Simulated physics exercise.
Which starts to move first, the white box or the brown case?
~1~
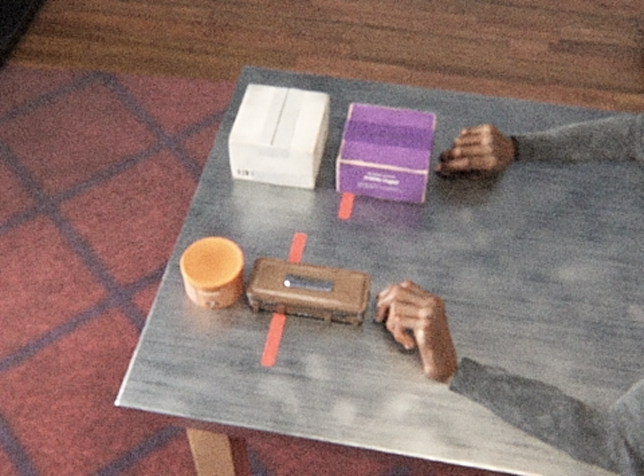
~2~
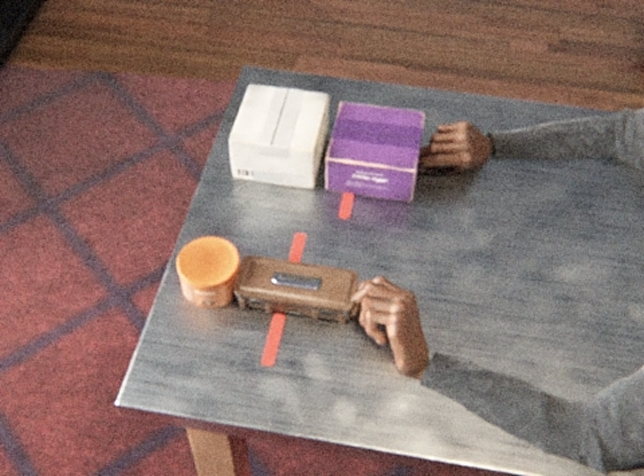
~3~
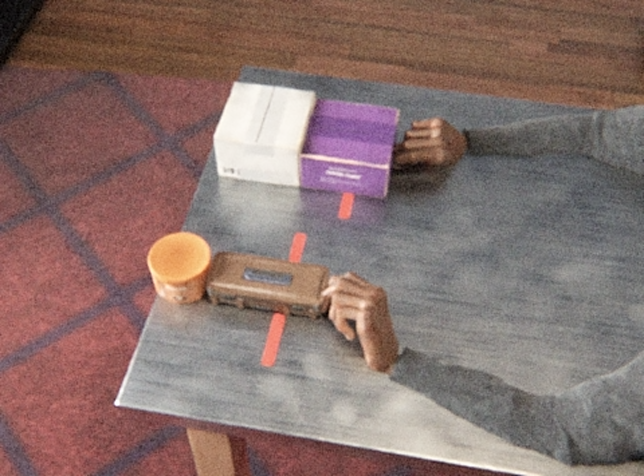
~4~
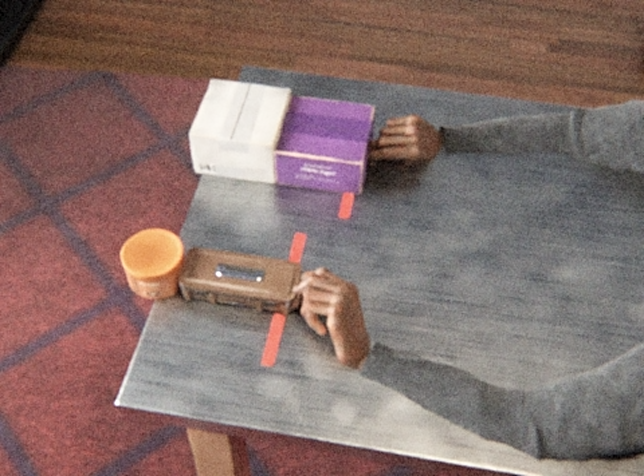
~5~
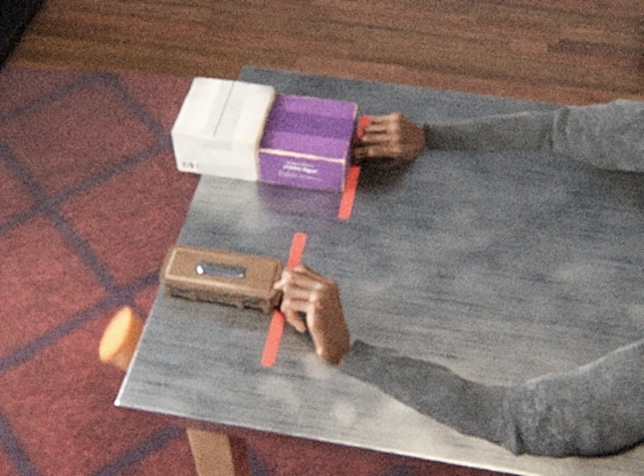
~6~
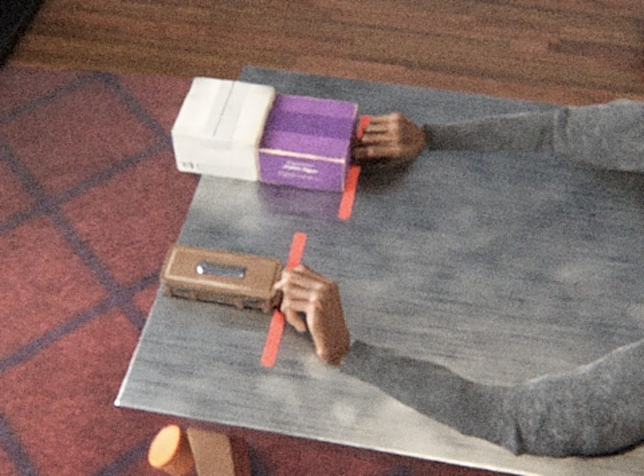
The brown case starts to move first, sliding left while the white box is still in its starting place.
